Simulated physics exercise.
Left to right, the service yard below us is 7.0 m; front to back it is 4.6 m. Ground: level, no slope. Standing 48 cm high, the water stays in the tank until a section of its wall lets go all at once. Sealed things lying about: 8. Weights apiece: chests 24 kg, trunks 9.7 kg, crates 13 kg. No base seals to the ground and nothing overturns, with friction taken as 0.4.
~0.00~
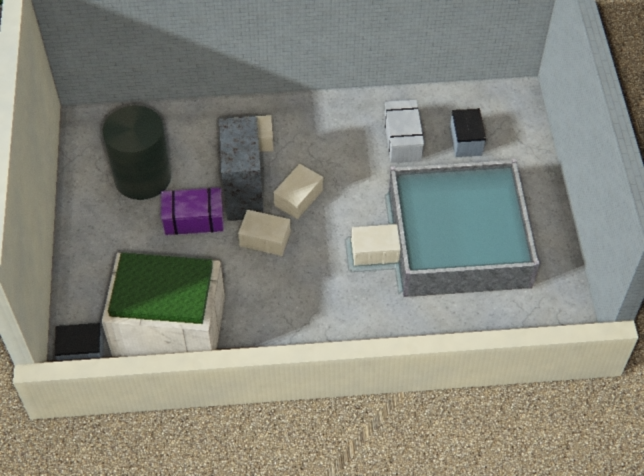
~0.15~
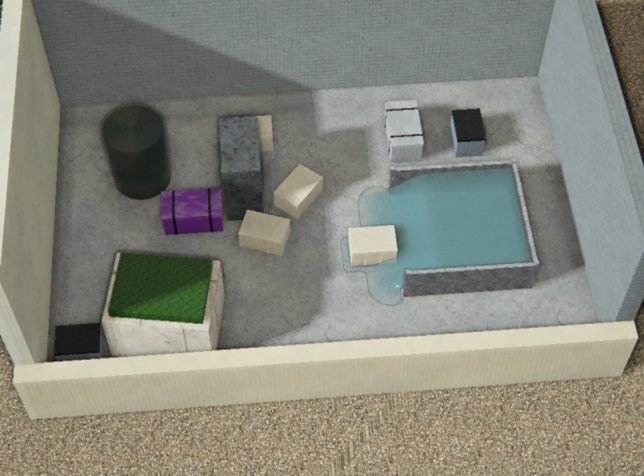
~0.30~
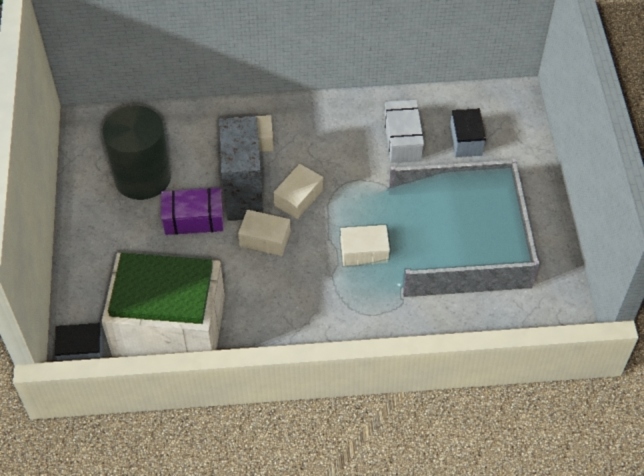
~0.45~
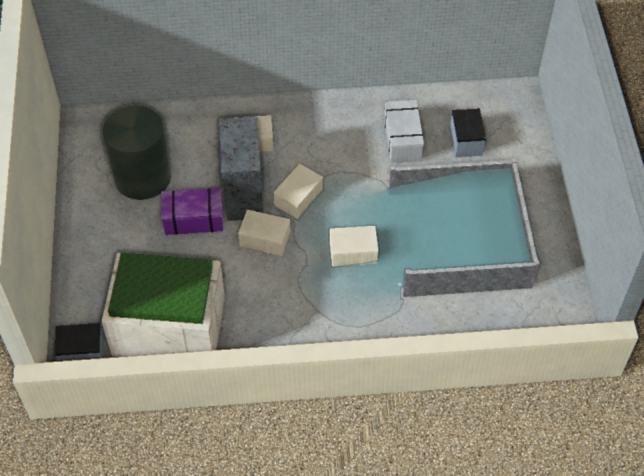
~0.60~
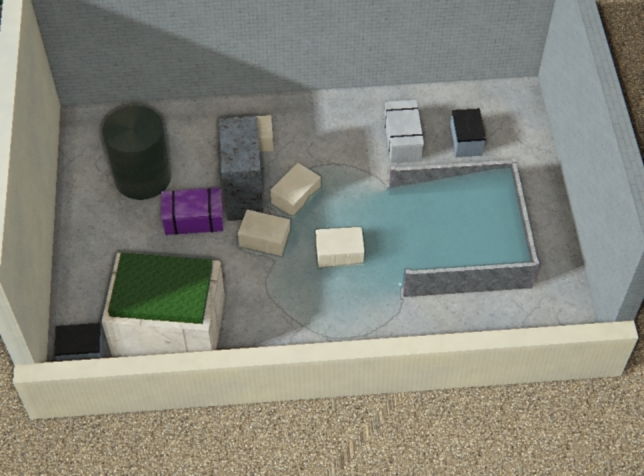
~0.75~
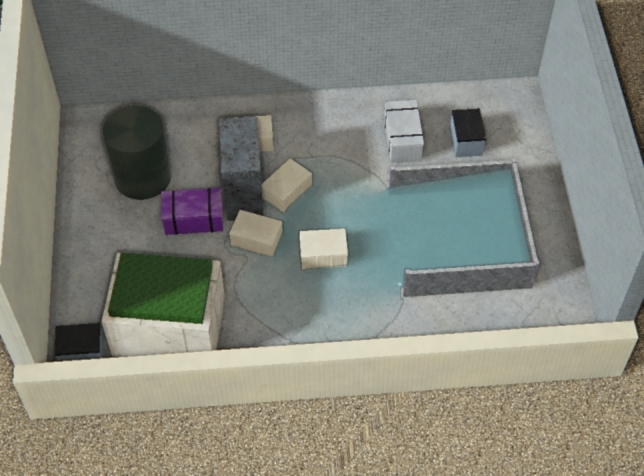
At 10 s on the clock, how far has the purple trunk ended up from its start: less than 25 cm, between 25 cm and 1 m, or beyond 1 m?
Distance: Long.
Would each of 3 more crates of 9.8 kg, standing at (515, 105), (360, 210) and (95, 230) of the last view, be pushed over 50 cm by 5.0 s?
In order: Below it, above it, above it.
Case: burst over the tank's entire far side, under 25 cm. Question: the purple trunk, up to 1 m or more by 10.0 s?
The purple trunk simply inches along.
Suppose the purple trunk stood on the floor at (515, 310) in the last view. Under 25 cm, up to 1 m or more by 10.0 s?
What happens is that it drifts a modest way.
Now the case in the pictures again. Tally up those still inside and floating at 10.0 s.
The number is 2.
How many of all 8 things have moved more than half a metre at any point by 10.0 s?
The count comes to 5.
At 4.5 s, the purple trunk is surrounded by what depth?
The depth there is around 9 cm.
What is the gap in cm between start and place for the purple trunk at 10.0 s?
Measured offset: Near 200 cm.
After 2.0 s the purple trunk is near (132, 206), 0.8 m from its start, aground; 3 afloat.
After 4.5 s the purple trunk is near (90, 112), 2.1 m from its start, afloat; 5 afloat.
After 7.0 s the purple trunk is near (153, 112), 1.7 m from its start, afloat; 5 afloat.
After 10.0 s the purple trunk is near (239, 106), 1.8 m from its start, afloat; 2 afloat.
